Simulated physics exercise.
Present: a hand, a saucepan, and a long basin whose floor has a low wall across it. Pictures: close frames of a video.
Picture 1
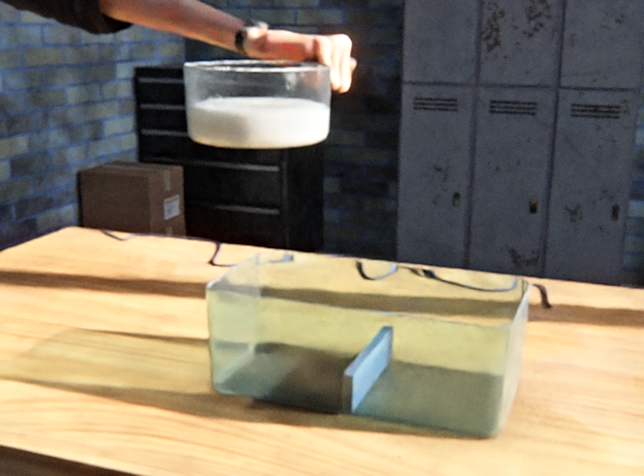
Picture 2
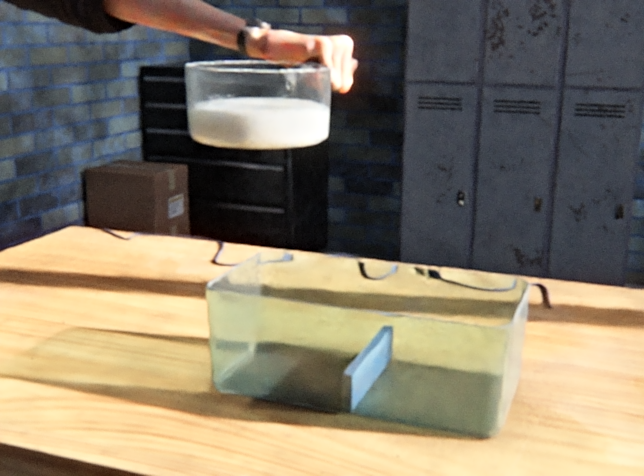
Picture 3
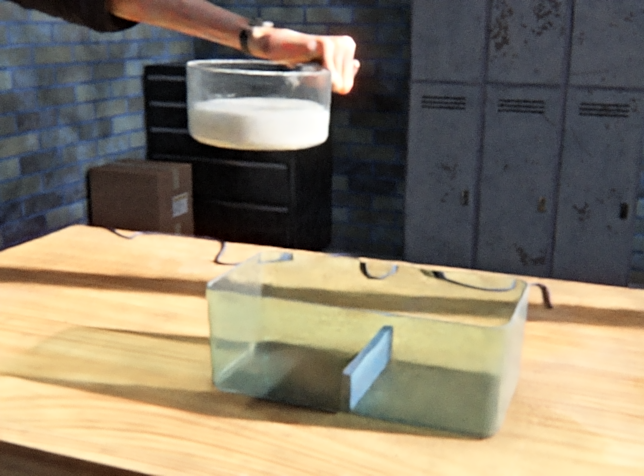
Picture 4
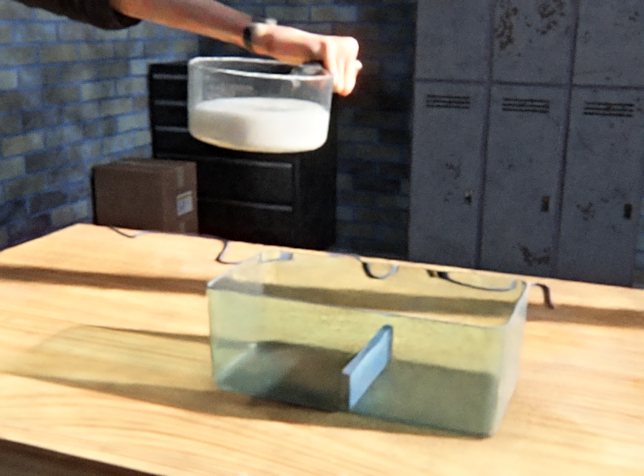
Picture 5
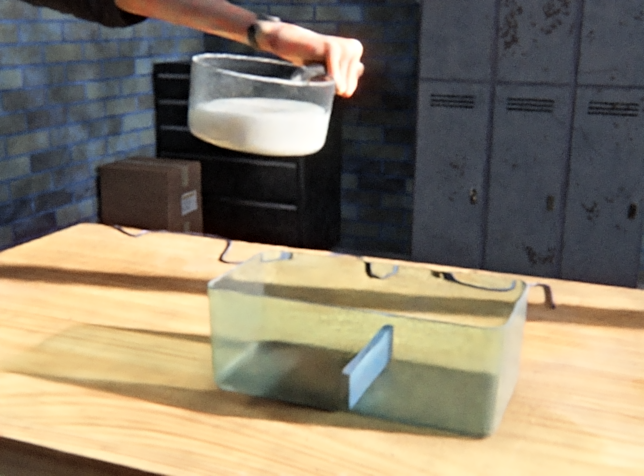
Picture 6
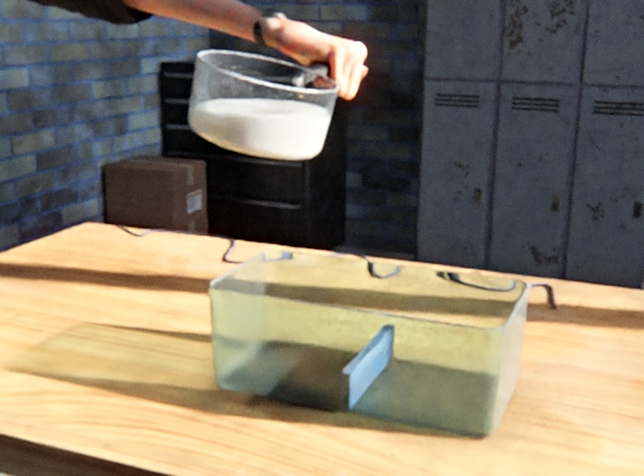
A hand reaching in from the upper left holds a round clear bowl of white liquid above a long, clear, yellow-green basin with a low blue wall across its floor. The basin sits on a pale wooden table, seen from slightly above, with grey lockers, dark drawers, a brown box and brick behind. The bowl slowly tilts down to the right while the background drifts slightly rightward as the camera shifts.
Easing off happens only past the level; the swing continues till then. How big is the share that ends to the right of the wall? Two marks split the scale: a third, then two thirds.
Middle of three bands.
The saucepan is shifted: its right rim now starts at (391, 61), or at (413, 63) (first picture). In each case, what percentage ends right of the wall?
About 90 % the first time, about 95 % the second.
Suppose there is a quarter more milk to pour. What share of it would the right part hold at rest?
I'd reckon close to 65 %.
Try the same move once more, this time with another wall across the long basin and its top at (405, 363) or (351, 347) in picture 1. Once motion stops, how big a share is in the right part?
10 %, then 85 %.
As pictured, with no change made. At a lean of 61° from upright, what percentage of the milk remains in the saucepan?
Near 75 per cent.
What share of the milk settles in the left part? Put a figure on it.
Around 45 %.
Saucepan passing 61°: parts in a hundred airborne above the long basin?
It's close to 20 per cent.
A moment on, the saucepan is tipped part way and 77 per cent is still to pour, 1 is left of the wall and 0 right of it.
Next, the saucepan is tipped on its side and 25 per cent is still to pour, 10 is left of the wall and 42 right of it.
Then the saucepan is tipped on its side and 5 per cent is still to pour, 36 is left of the wall and 53 right of it.
Later the saucepan is tipped on its side and 1 per cent is still to pour, 44 is left of the wall and 54 right of it.
In the end 45 per cent lies left of the wall, 54 right of it and 1 outside.
